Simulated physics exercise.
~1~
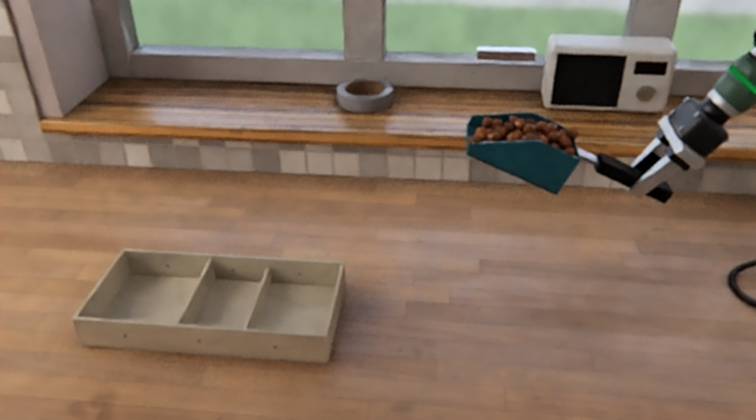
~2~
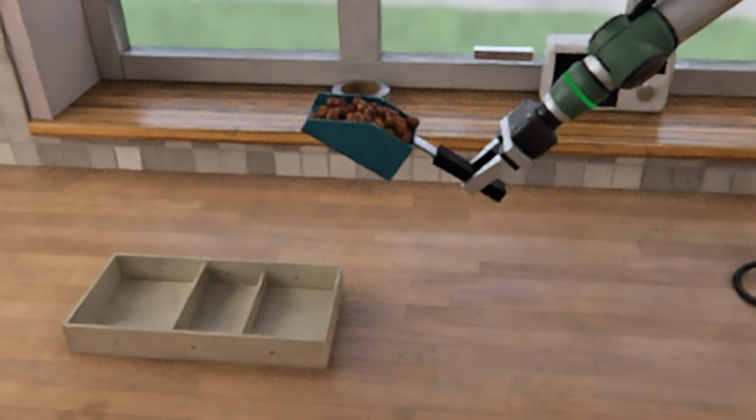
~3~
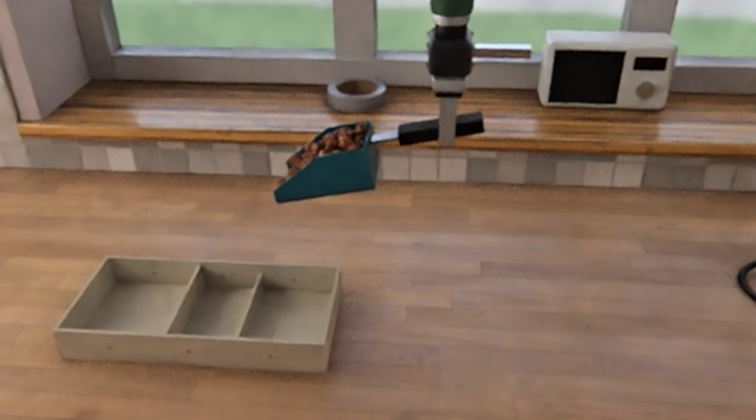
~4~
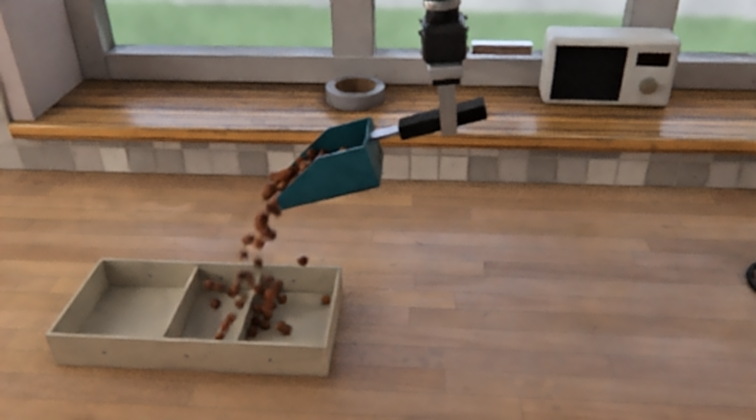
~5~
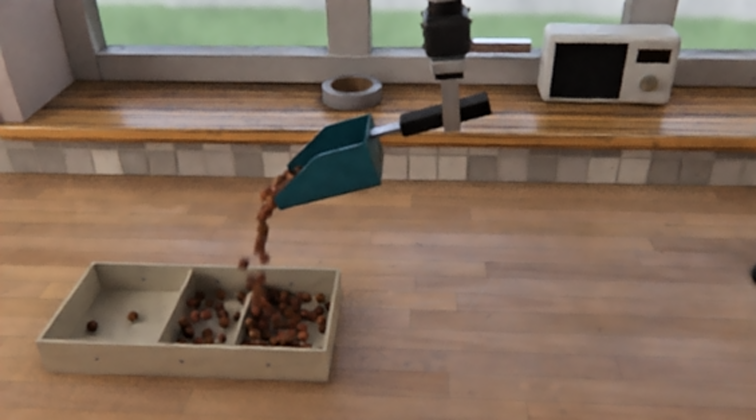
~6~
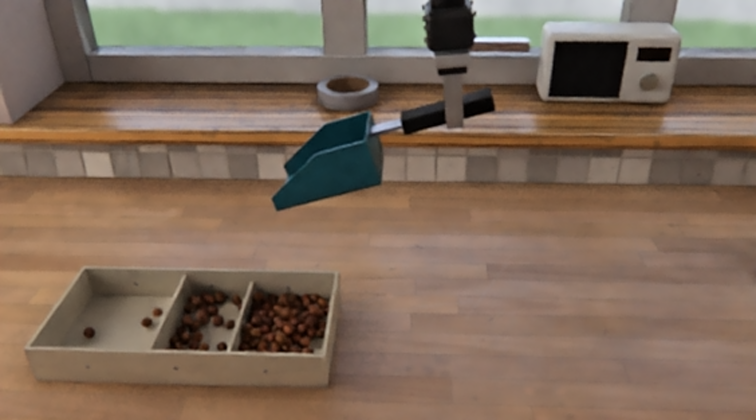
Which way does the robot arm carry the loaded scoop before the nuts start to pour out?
The arm carries the scoop to the left, bringing it from near the white appliance to above the divided tray.
